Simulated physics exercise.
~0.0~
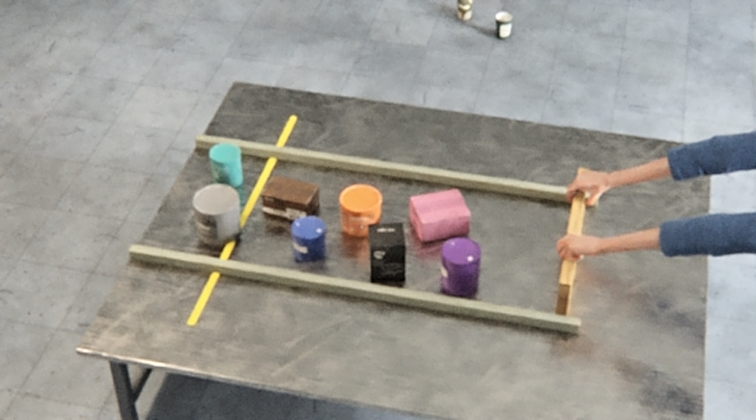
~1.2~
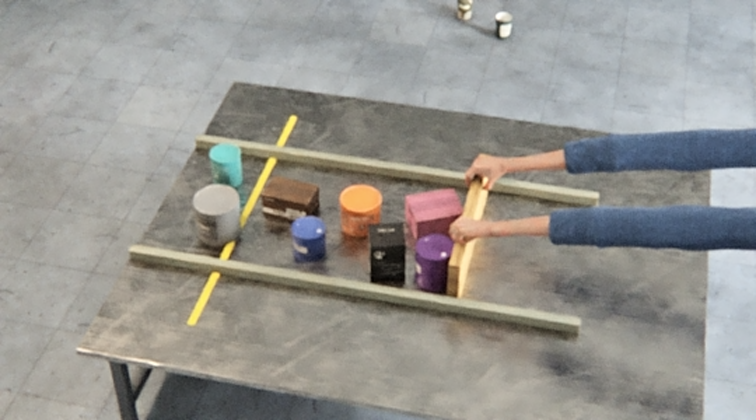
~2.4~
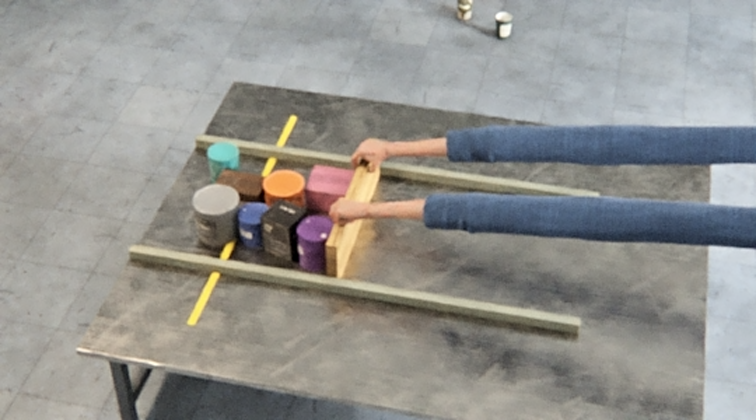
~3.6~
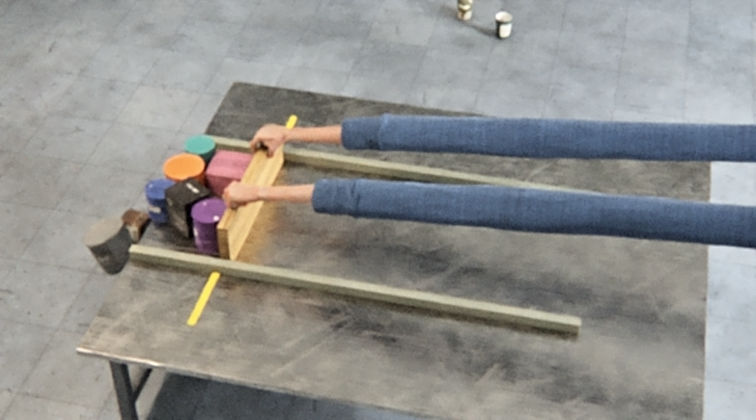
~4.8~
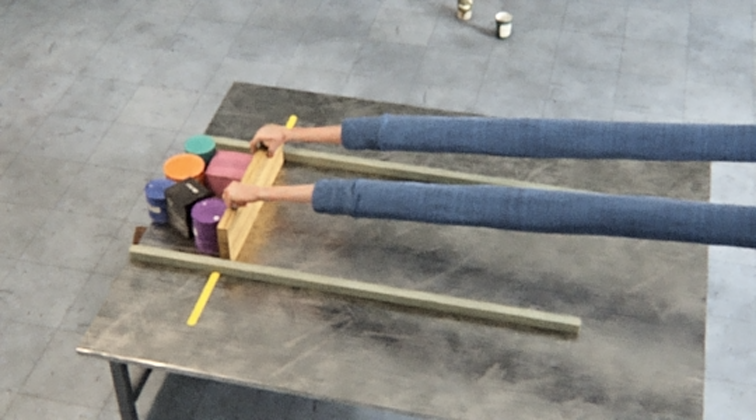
On a dark, worn table in a grey-tiled room, seen from above at an angle, colourful tubs and boxes sit between two long wooden rails, with a strip of yellow tape crossing toward the left. Two hands in blue sleeves hold a wooden plank upright at the right and push it left. It meets the purple canister and pink parcel, then gathers the black box, orange pail and the rest into a cluster. As the plank reaches the tape and stops, the grey pail and brown parcel tip off the left edge, while the others stay bunched on the table.
